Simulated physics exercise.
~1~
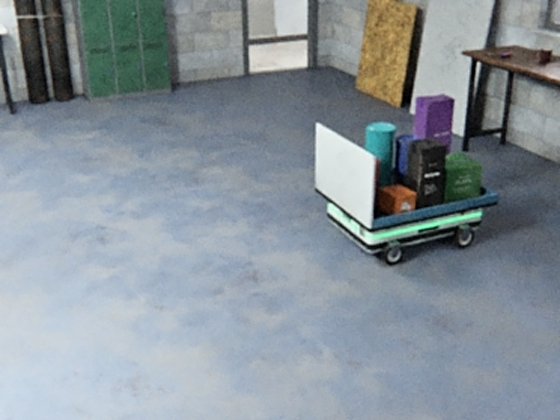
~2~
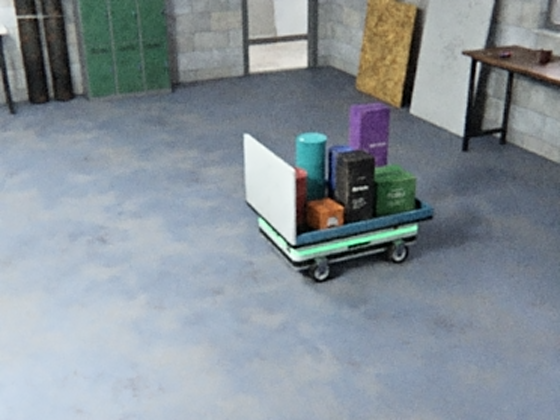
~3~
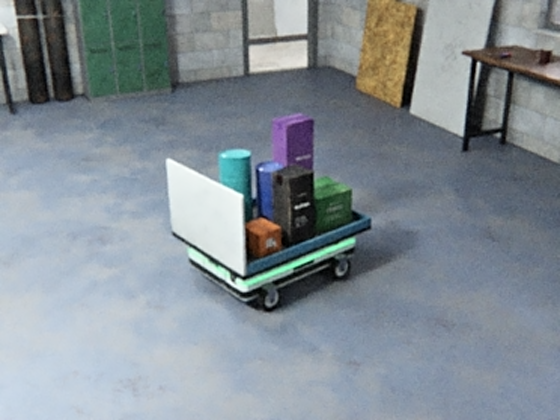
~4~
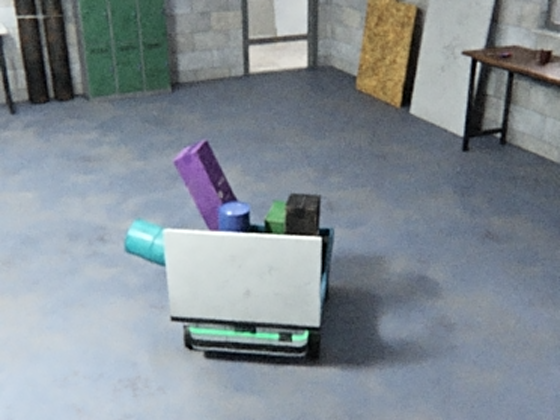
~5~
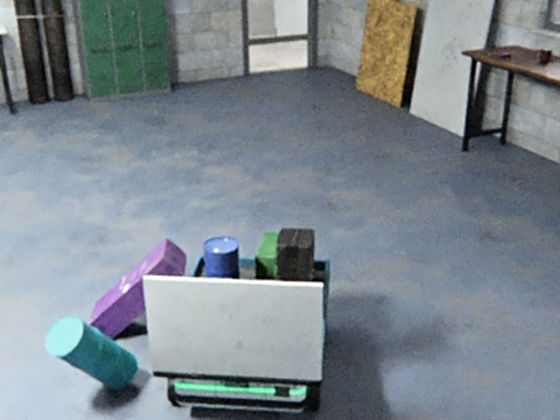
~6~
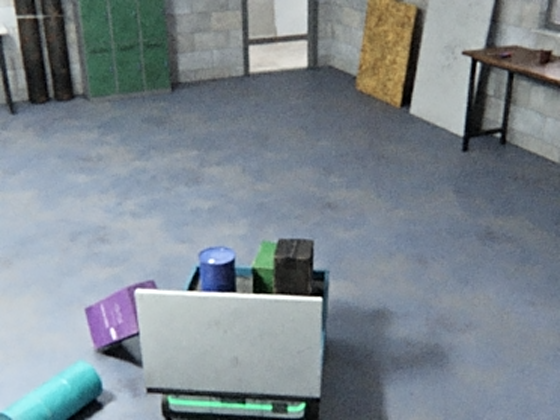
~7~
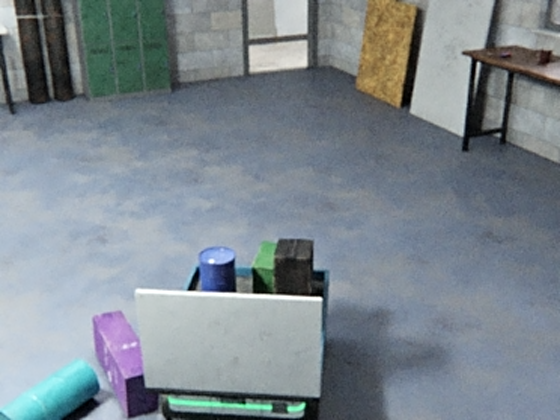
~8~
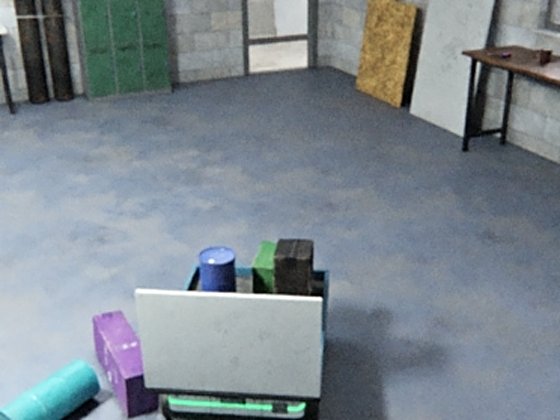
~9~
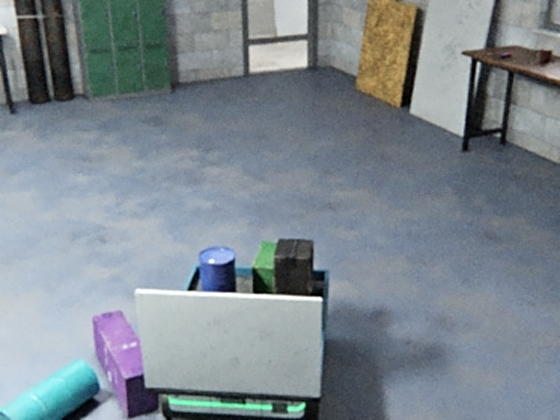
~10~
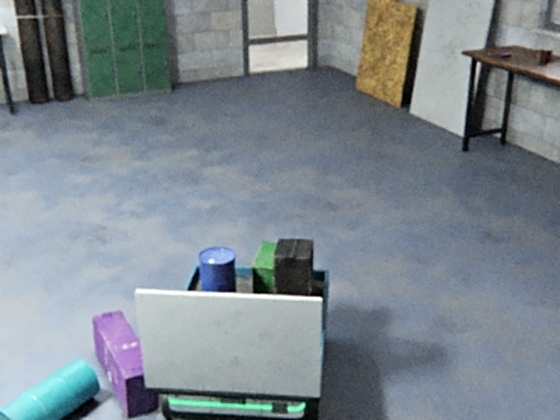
Purple box and turquoise canister toppling off a turning robot cart onto the workshop floor, the cart stopping with others still aboard.
